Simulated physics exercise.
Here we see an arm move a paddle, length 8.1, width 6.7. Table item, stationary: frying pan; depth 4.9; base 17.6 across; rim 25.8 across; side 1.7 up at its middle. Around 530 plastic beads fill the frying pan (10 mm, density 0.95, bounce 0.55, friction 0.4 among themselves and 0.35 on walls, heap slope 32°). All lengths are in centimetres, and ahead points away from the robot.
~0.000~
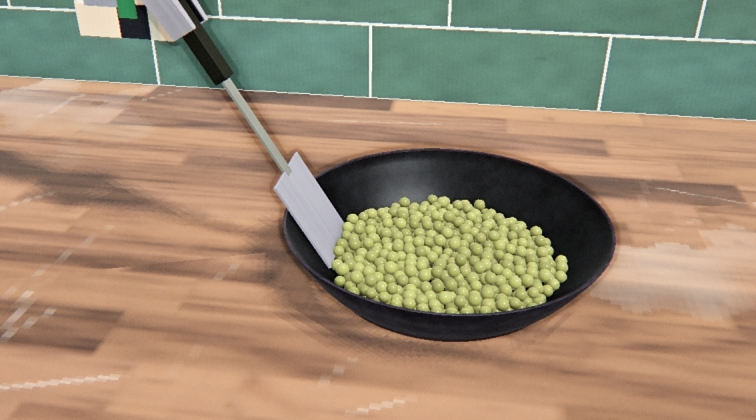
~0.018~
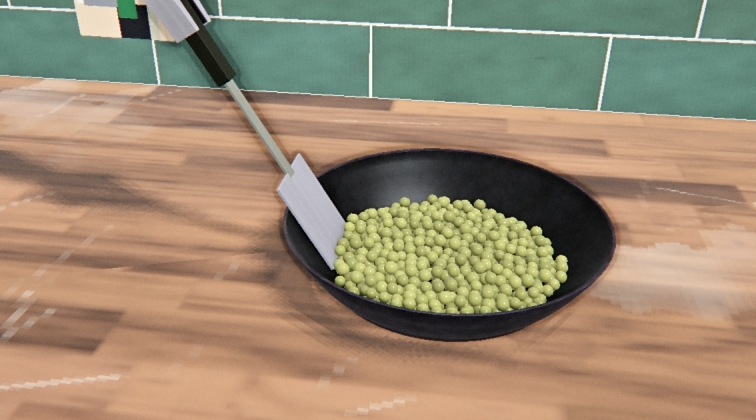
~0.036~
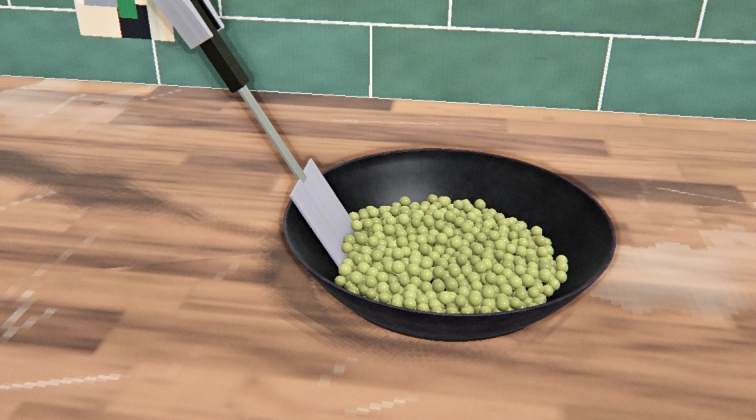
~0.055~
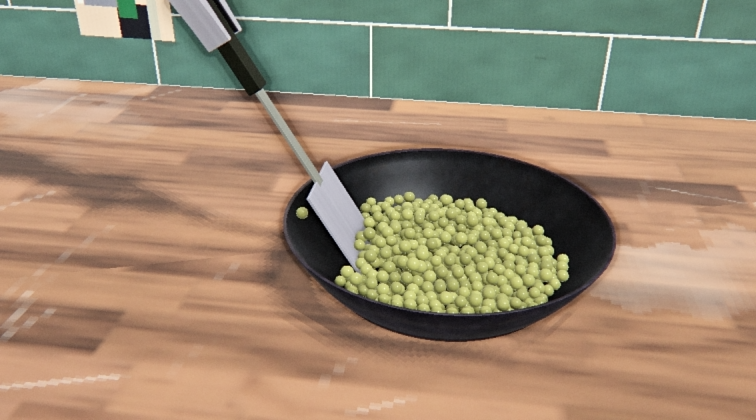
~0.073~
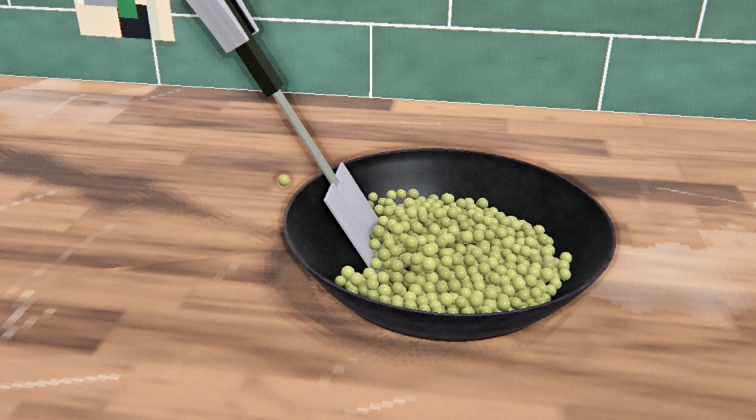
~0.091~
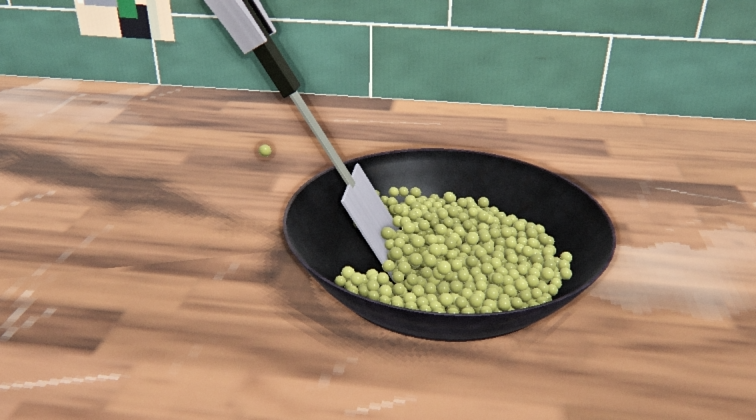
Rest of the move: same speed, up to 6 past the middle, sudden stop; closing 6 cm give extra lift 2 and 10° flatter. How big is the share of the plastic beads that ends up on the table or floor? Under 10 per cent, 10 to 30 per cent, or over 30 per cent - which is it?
It is under 10 per cent.
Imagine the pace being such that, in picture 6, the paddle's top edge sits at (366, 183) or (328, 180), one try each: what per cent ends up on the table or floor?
Some 0 and 0 per cent.
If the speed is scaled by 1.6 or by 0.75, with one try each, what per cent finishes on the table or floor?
Estimates in order: 5 per cent, 0 per cent.
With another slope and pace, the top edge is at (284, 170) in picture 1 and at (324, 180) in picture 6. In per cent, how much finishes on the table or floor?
Roughly 0 percent ends up there.
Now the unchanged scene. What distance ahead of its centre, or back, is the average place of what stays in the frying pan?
I'd put it at roughly 3.5 cm toward the front.
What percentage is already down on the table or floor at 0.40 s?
About 0 per cent.
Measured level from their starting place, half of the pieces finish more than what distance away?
Near 2 cm, measured level.
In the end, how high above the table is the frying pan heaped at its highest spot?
Height at rest: Roughly 5.0 cm.
After 0.14 s, sloping 59°, highest piece 15 above the table; 526 in the frying pan, 1 on the blade or in flight.
After 0.18 s, sloping 54°, highest piece 17 above the table; 526 in the frying pan, 1 on the blade or in flight.
After 0.40 s, sloping 49°, highest piece 5 above the table; 526 in the frying pan, 1 on the table or floor.
After 1.45 s, sloping 49°, highest piece 4 above the table; 526 in the frying pan, 1 on the table or floor.
At rest, 526 in the frying pan, 1 on the table or floor. That is 0 % on the table or floor.
